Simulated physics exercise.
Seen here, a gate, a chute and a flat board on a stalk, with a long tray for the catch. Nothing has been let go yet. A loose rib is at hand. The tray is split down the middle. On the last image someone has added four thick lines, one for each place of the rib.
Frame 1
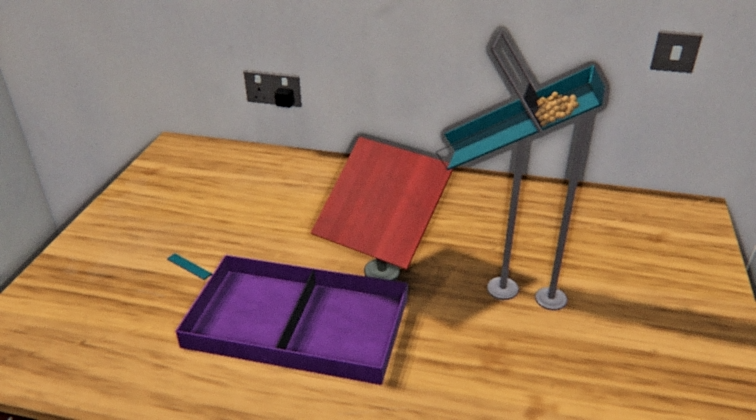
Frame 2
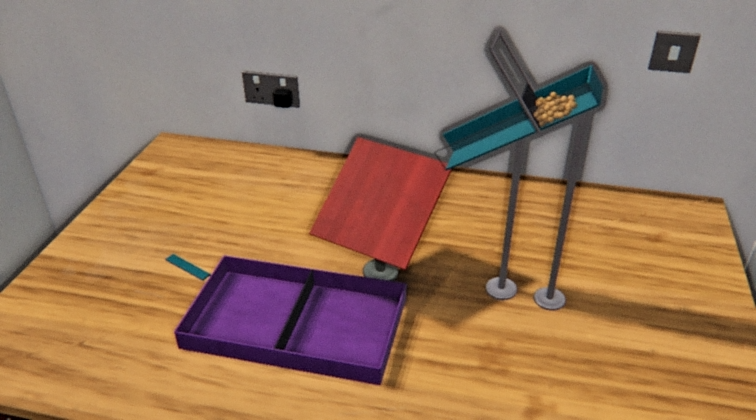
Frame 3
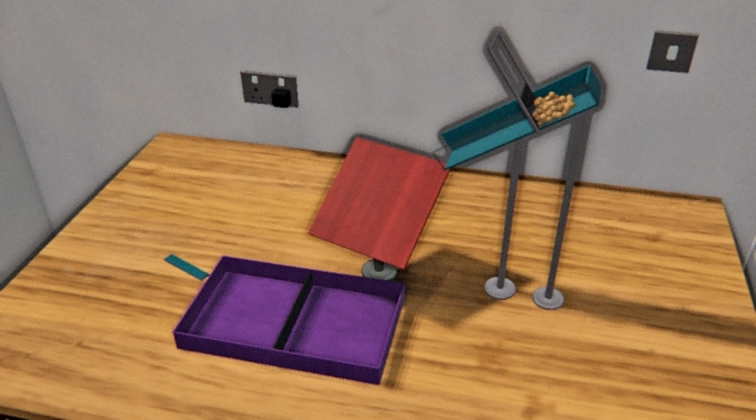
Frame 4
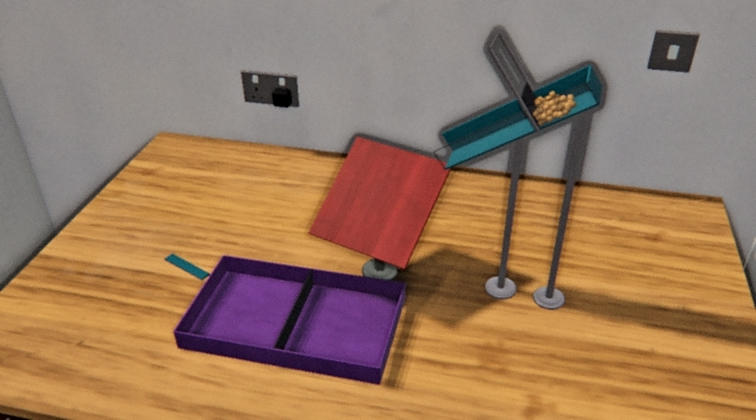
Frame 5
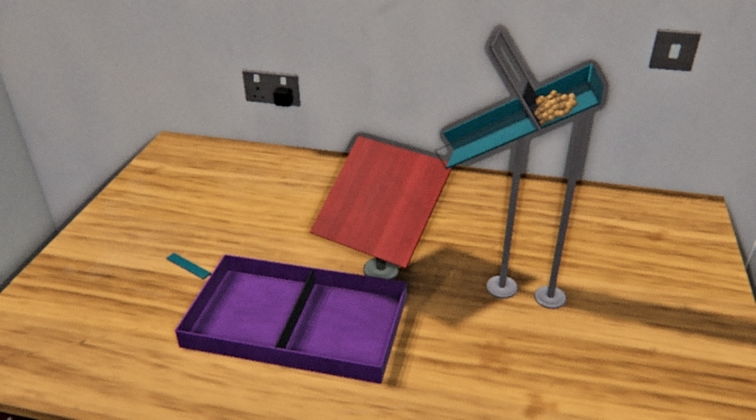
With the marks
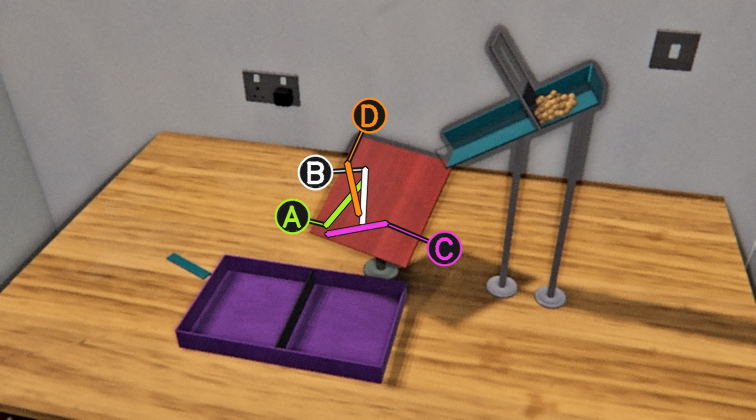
Round wooden beads resting behind a shut gate in a teal chute, above a tilted red board and divided purple tray, nothing moving.
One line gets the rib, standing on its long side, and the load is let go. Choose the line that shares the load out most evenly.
A beats the others.
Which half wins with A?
The left half.
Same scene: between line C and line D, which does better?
That is line D.
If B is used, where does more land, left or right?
The right half.
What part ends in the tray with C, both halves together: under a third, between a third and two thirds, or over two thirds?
Line C gives between a third and two thirds.
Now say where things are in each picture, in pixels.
In the first frame, load behind the gate at (552, 109), round wooden beads; lip of the chute at (452, 161), sloping gently.
In the second frame, middle of the board at (380, 199), tilted fairly steeply; middle of its low edge at (355, 251); of its high edge at (404, 150).
In the third frame, front corners of the tray at (173, 332) and (379, 368); front end of its middle wall at (273, 349); gate still shut at (525, 95).
In the fourth frame, middle of the load at (549, 109); lip at (449, 160).
In the fifth frame, middle of the load at (551, 108); lip at (451, 159).
On the marked copy, line A from (364, 180) to (326, 225); line B from (365, 169) to (362, 223); line C from (385, 223) to (328, 234); line D from (347, 163) to (358, 213).
With A, of what is caught, about two thirds in the left half, about a third in the right.
With B, of what is caught, a small part in the left half, nearly all in the right.
With C, of what is caught, all in the left half, none in the right.
With D, of what is caught, a small part in the left half, most in the right.
